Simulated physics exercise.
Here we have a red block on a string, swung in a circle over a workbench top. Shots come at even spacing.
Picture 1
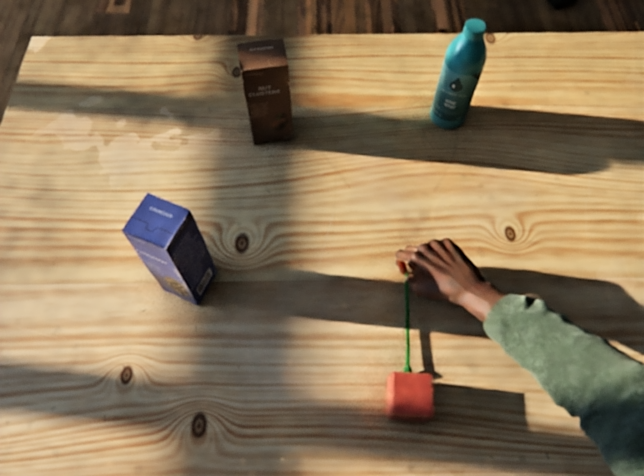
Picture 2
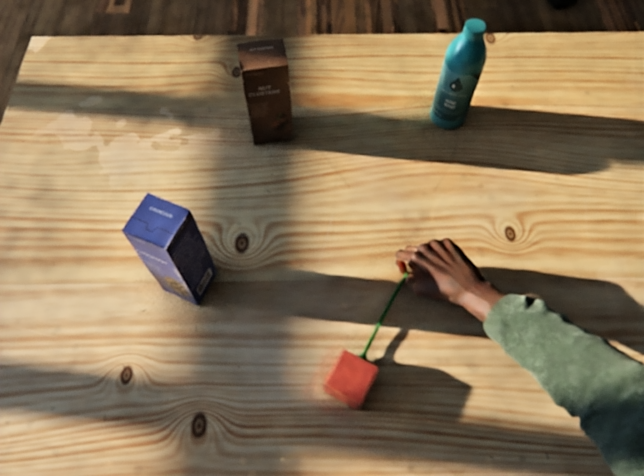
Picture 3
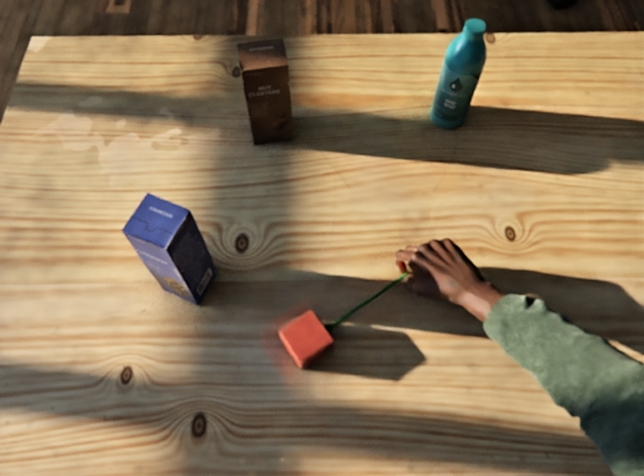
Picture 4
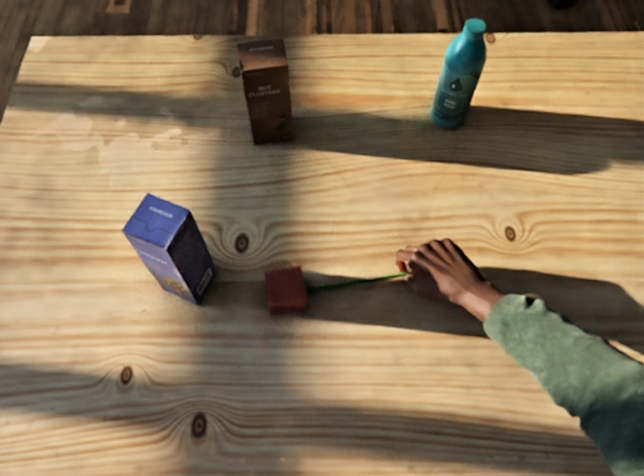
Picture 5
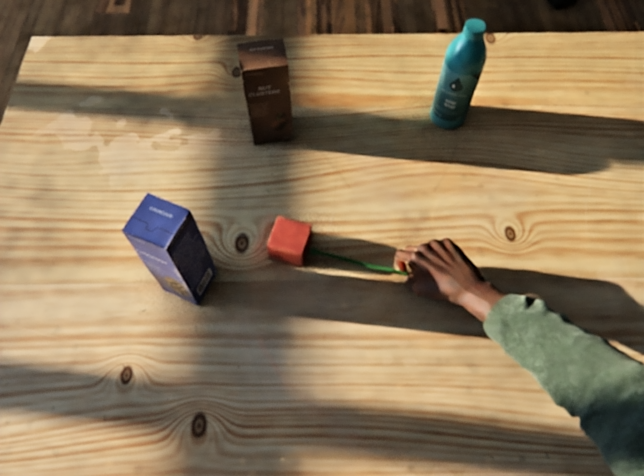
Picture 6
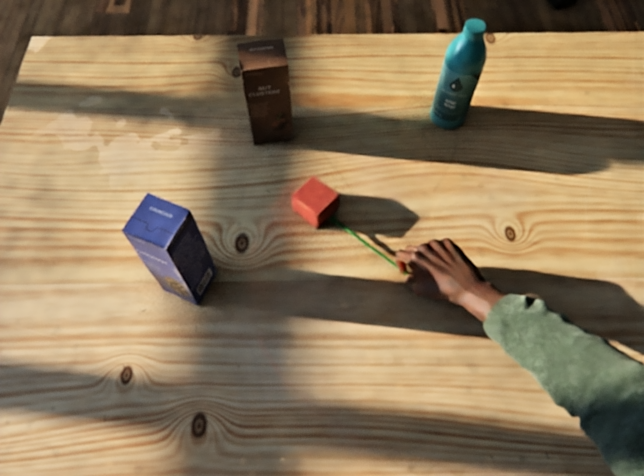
At the start, a hand at the right holds a green string with a red block at its near end on a wooden surface. The block swings clockwise, sweeping left toward the blue carton, then passes it and curves up and back rightward, below the brown carton, while the turquoise bottle stays still.
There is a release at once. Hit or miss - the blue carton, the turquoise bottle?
Blue carton - miss, turquoise bottle - hit.
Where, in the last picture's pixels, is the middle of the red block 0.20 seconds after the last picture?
Somewhere about (436, 121), I'd say.
Then, 0.08 s later than the last view, block near (387, 152).
Then, 0.20 s later than the last view, block near (436, 121); turquoise bottle pushed aside.
Finally, block near (435, 121); turquoise bottle pushed aside. The blue carton remains clear and the turquoise bottle takes the knock.
